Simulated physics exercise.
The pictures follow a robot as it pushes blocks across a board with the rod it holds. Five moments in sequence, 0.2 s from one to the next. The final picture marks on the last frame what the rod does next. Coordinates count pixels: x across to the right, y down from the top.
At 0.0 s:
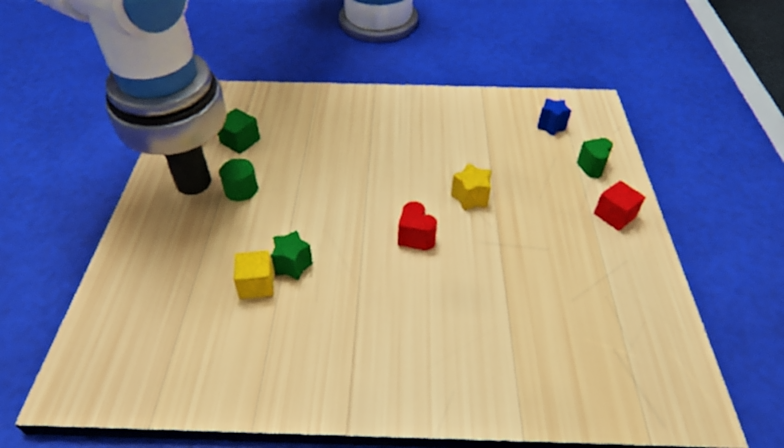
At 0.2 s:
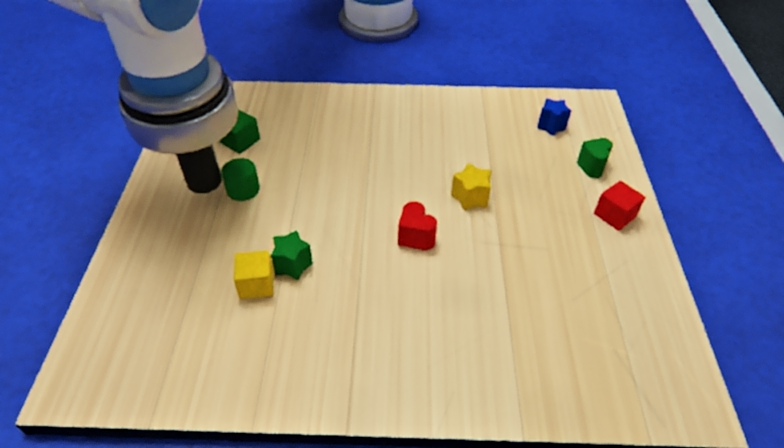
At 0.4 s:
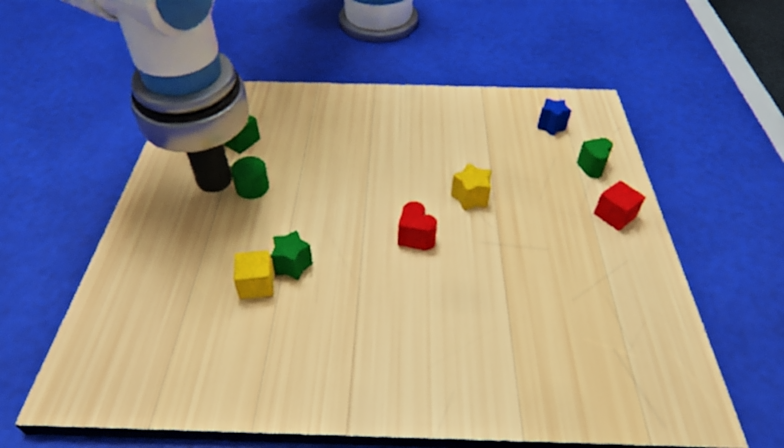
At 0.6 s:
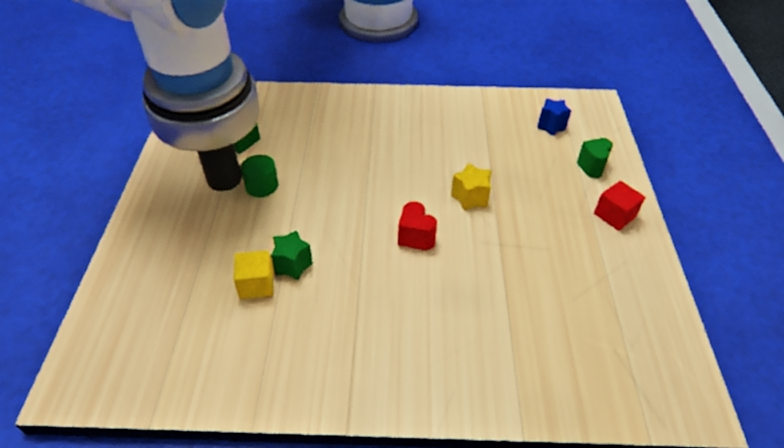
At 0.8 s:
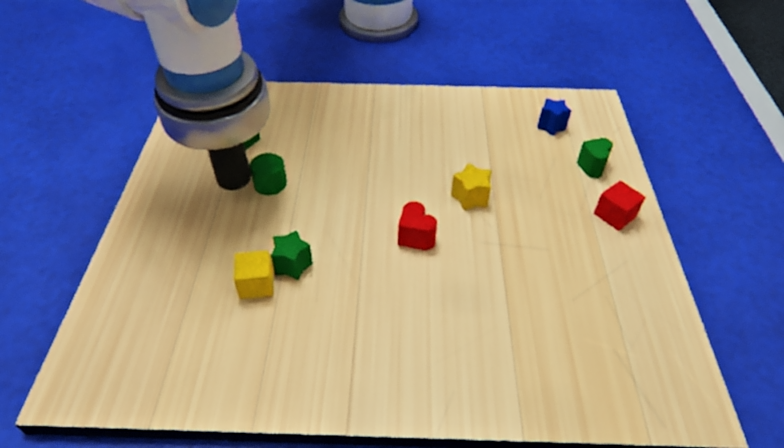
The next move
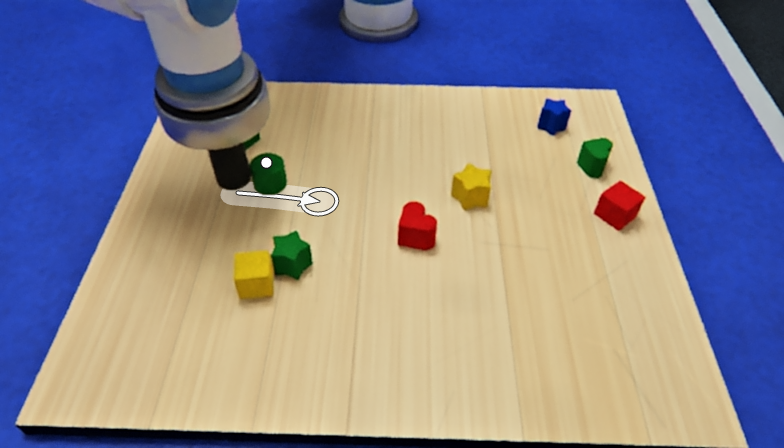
A robot arm's dark rod starts just left of a green round block on a wooden board and moves a short way right, nudging the block rightward. As it goes, the arm increasingly covers the green block behind, while the yellow, red, blue and other green pieces stay still.
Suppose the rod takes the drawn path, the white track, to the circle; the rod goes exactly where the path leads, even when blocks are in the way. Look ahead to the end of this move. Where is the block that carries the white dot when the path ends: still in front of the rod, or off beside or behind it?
I expect it to be beside or behind the rod.
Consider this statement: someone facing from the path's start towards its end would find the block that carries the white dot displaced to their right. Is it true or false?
Answer: False.
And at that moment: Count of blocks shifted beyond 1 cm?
It's going to be one.
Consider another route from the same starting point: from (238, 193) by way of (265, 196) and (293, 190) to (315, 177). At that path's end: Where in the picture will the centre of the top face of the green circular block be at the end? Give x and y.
I'd guess (326, 135).
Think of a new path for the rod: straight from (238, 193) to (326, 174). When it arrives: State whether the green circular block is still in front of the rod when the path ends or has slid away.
When the path is over, you would find the green circular block still in front of the rod.
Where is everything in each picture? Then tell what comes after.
In the first frame, rod's lower end at (194, 184); green four-sided block at (235, 120); green circular block at (236, 168).
In the second frame, rod at (205, 183); green circular block at (238, 168).
In the third frame, rod at (215, 182); green circular block at (248, 166).
In the fourth frame, rod at (225, 181); green circular block at (257, 165).
In the fifth frame, rod at (234, 180); green four-sided block hidden; green circular block at (266, 163).
Drawn move, straight from (238, 193) to (320, 201); the dot is on the green circular block.
On the path given first. Halfway along, rod at (277, 183); green circular block at (299, 157).
At the end, rod at (318, 188); green four-sided block still; green circular block at (313, 156).
